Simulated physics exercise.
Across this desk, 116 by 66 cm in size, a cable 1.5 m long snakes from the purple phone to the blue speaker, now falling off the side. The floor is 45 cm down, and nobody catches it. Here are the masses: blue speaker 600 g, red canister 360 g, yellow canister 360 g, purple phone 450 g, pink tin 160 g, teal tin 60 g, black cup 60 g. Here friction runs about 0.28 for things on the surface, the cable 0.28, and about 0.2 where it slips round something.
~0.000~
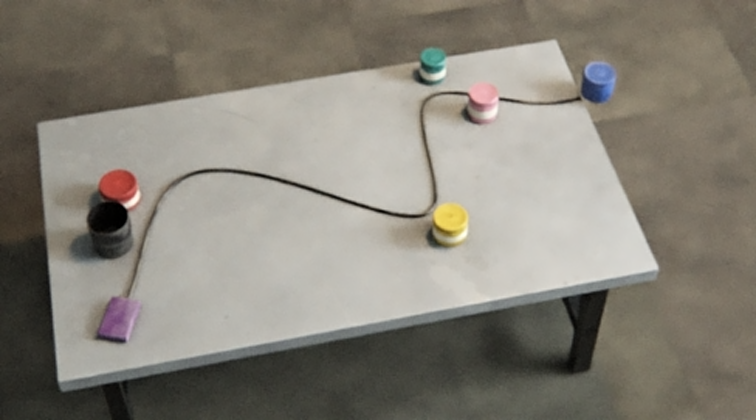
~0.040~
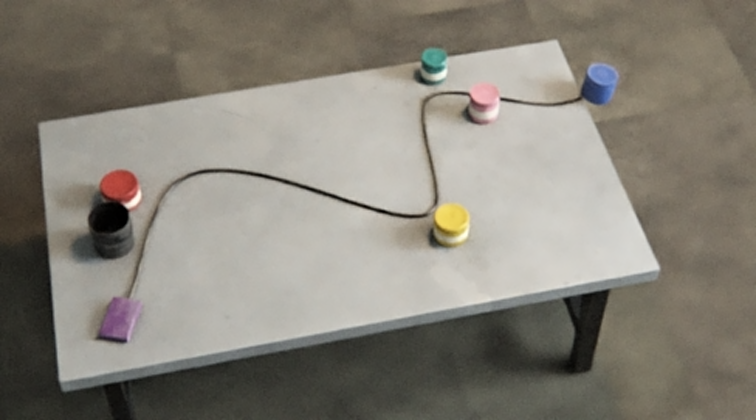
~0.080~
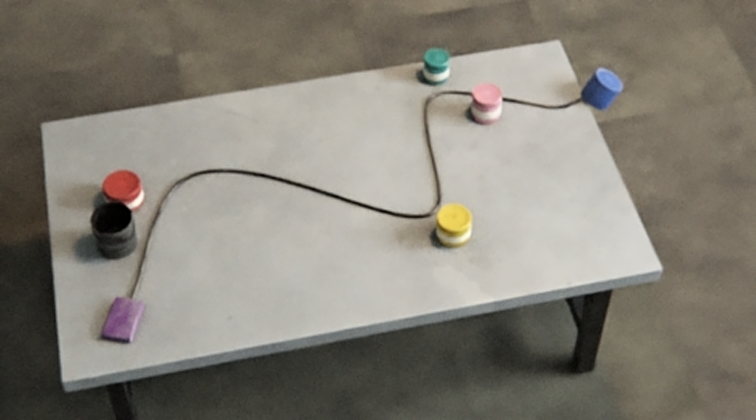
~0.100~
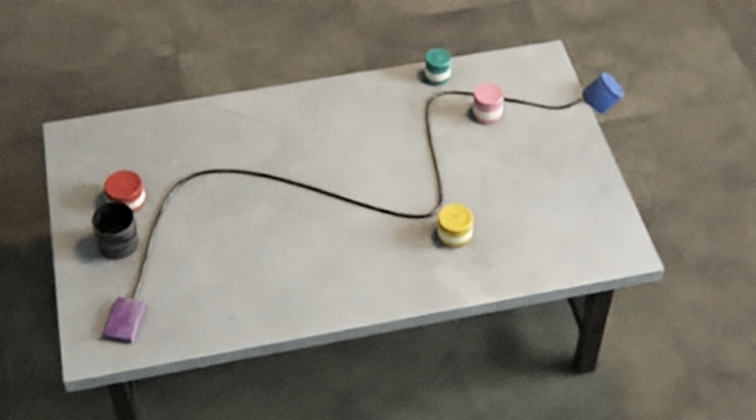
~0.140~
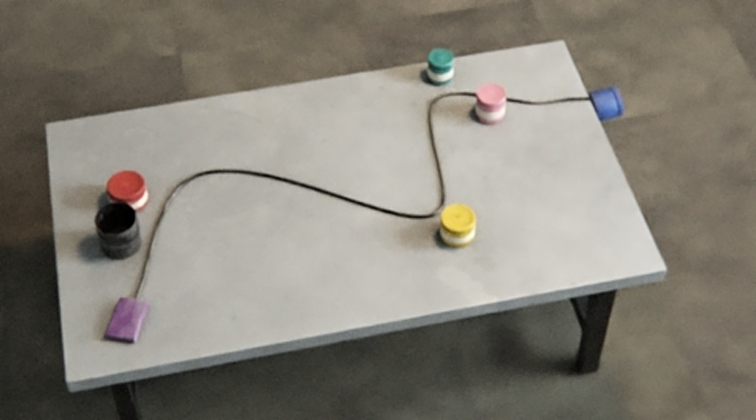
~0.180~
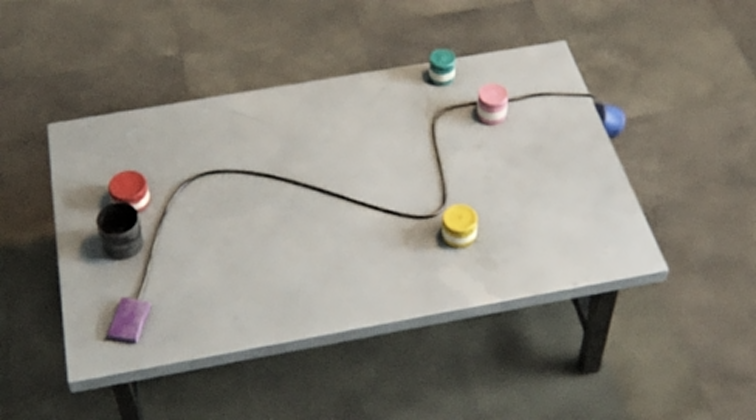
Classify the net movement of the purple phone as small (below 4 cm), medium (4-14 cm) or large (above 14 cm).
Small.
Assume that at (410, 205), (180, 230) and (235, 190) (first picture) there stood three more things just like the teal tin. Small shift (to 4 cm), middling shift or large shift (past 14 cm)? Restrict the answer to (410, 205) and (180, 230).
The first would move a long way, and the second would move a fair bit.
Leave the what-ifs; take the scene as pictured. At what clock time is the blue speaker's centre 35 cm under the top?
Estimate: About 0.32 s.
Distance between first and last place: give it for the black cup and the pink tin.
The black cup ends up 0 cm from where it began, and the pink tin 2 cm.
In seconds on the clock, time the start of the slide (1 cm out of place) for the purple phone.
The purple phone gets there close to 0.42 s.
After 0.4 s, the cable's tail end at (149, 301); purple phone 1 cm off its start, blue speaker over the edge.
After 0.7 s, the cable's tail end at (151, 301); purple phone 1 cm off its start, pink tin 1 cm off its start, blue speaker over the edge.
After 0.9 s, the cable's tail end at (151, 301); purple phone 1 cm off its start at (136, 315), pink tin 1 cm off its start at (497, 96), blue speaker over the edge.
After 1.2 s, the cable's tail end at (151, 301); purple phone 1 cm off its start, pink tin 1 cm off its start, blue speaker over the edge.
After 2.4 s, the cable's tail end at (151, 301); purple phone 1 cm off its start at (136, 315), pink tin 1 cm off its start at (497, 96), blue speaker over the edge.
